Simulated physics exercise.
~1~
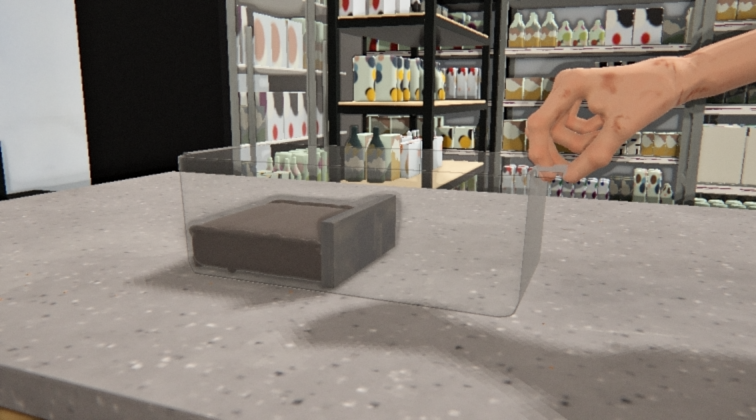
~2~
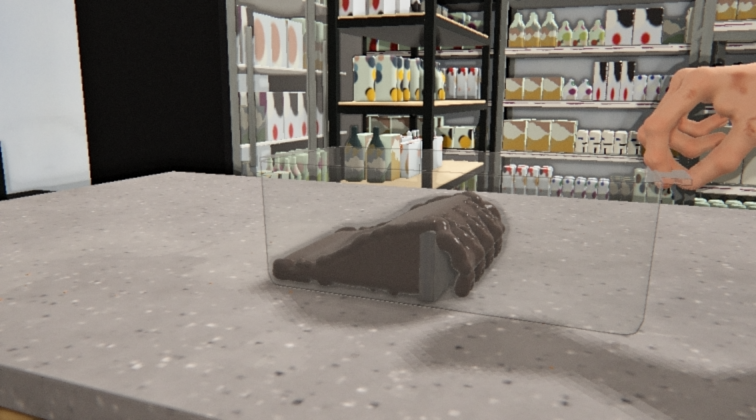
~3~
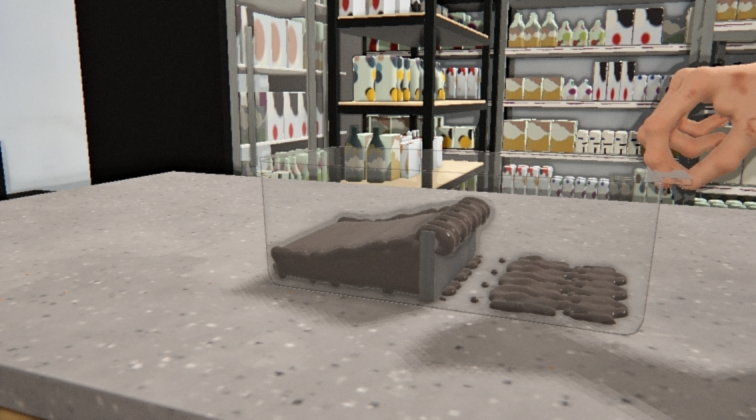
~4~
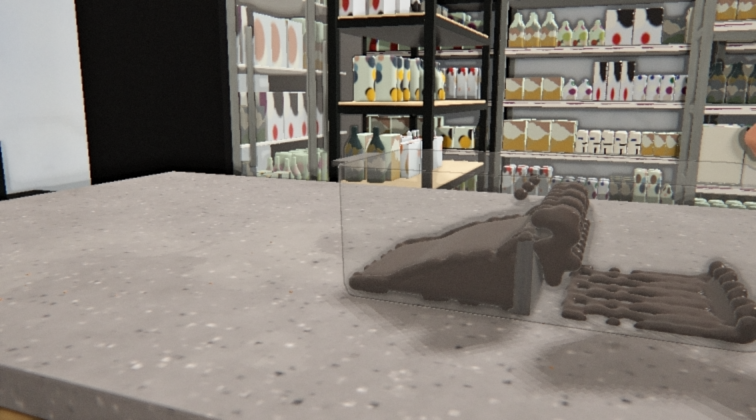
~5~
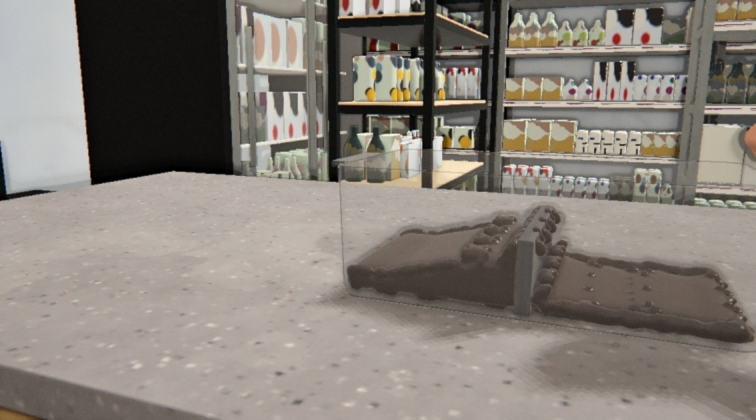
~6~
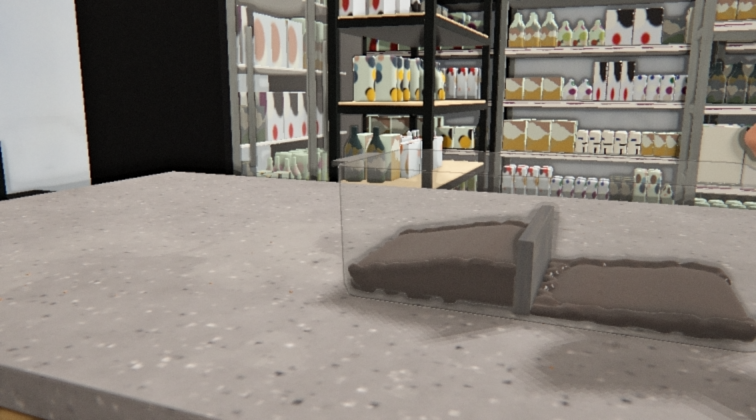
We see a hand slide a clear two-part tub of brown liquid rightward across a speckled counter in two pulls, and liquid surges over the upright divider into the empty right part, finally settling with a shallower pool there and more remaining on the left.
